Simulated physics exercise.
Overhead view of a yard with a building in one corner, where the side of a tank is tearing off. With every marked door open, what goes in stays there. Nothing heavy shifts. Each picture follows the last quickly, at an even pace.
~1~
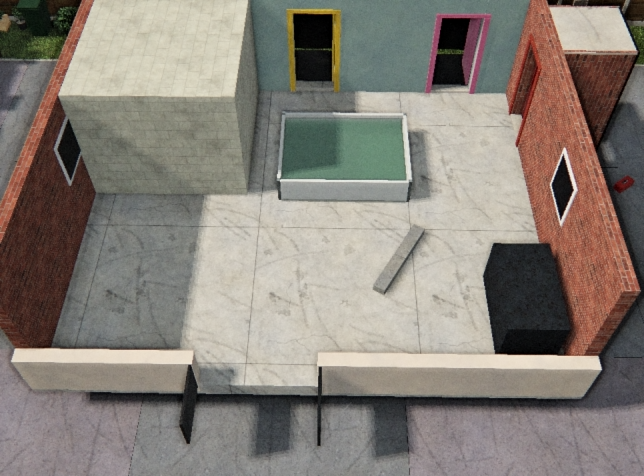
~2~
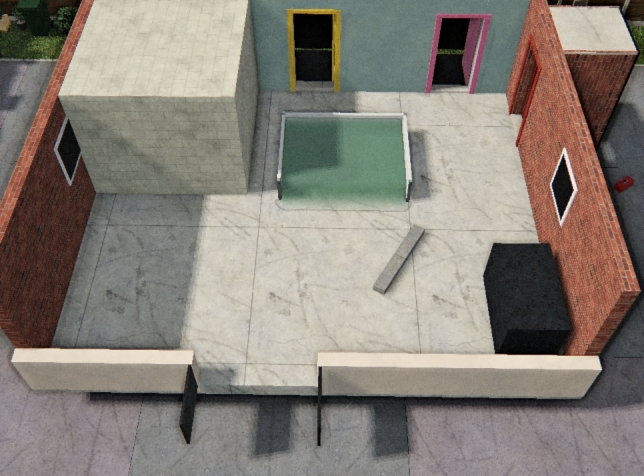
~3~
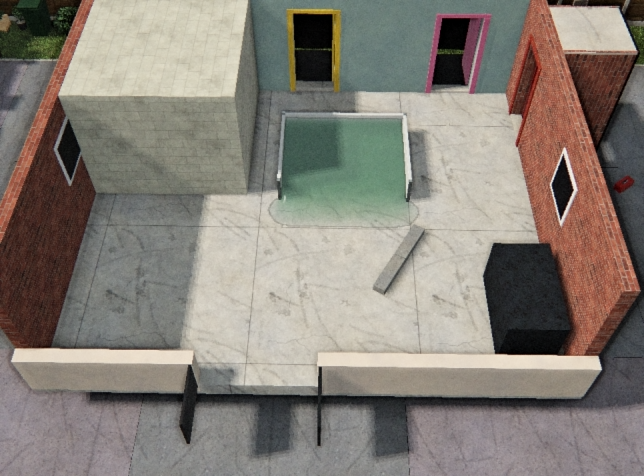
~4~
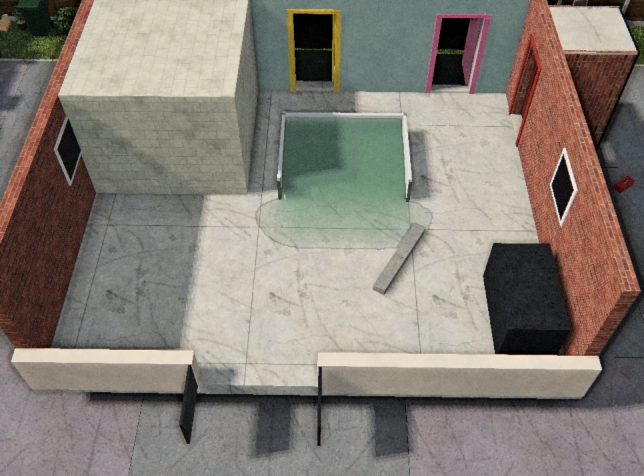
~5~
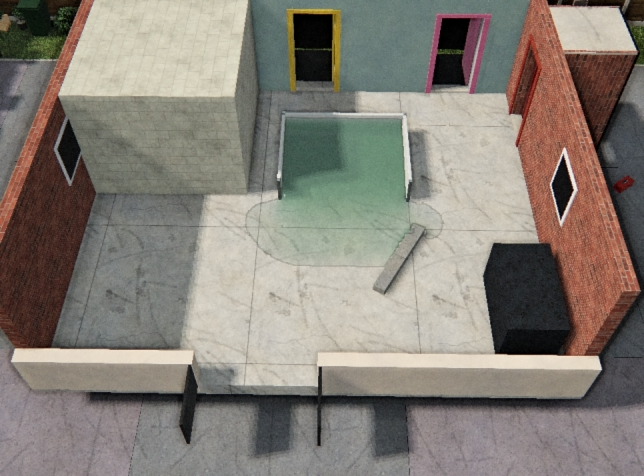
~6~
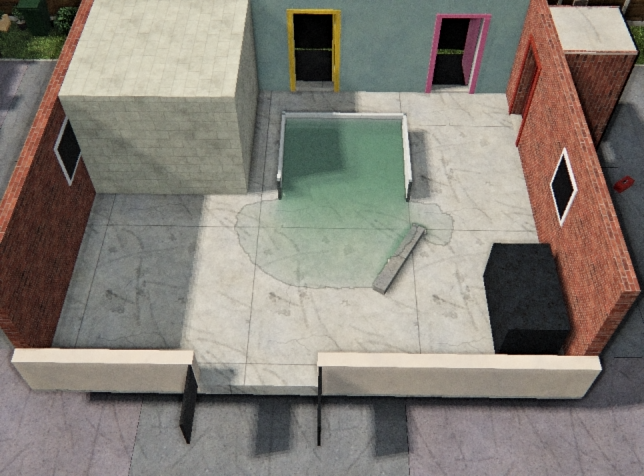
At the start, a low rectangular tank of green water stands whole in a walled yard near a pale block building. Its near side gives way and water pours onto the paving, then spreads toward the viewer in a thin, widening sheet that reaches around the grey plank lying on the ground.
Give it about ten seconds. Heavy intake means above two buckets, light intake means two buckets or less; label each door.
Labels: Pink door: Light, yellow door: Light, red door: Light.
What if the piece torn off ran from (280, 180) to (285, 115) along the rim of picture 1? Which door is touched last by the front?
It's the red one.
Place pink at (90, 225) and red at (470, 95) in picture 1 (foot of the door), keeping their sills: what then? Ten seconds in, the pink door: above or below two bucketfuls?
Pink: Under the limit.
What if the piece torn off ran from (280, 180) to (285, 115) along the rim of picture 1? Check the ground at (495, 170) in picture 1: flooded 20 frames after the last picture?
That spot ends up spared.
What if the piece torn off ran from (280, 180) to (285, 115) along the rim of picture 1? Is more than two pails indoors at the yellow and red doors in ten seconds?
One by one: Yellow ends up above; red ends up above.
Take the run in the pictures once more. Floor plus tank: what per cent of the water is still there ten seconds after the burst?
I make it around 64 per cent.
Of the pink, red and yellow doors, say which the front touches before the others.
I'd say the red door.
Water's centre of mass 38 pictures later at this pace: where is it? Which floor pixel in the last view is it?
About (333, 266).
A moment on, water covers 25 % of the floor; the pink door not reached, the yellow door not reached, the red door not reached.
Next, water covers 40 % of the floor; the pink door not reached, the yellow door not reached, the red door not reached.
Then, water covers 45 % of the floor; the pink door not reached, the yellow door not reached, the red door not reached.
Later, water covers 60 % of the floor; the pink door not reached, the yellow door not reached, the red door wet at the sill, nothing in.
In the end, water covers 85 % of the floor; the pink door wet at the sill, nothing in, the yellow door not reached, the red door wet at the sill, nothing in.
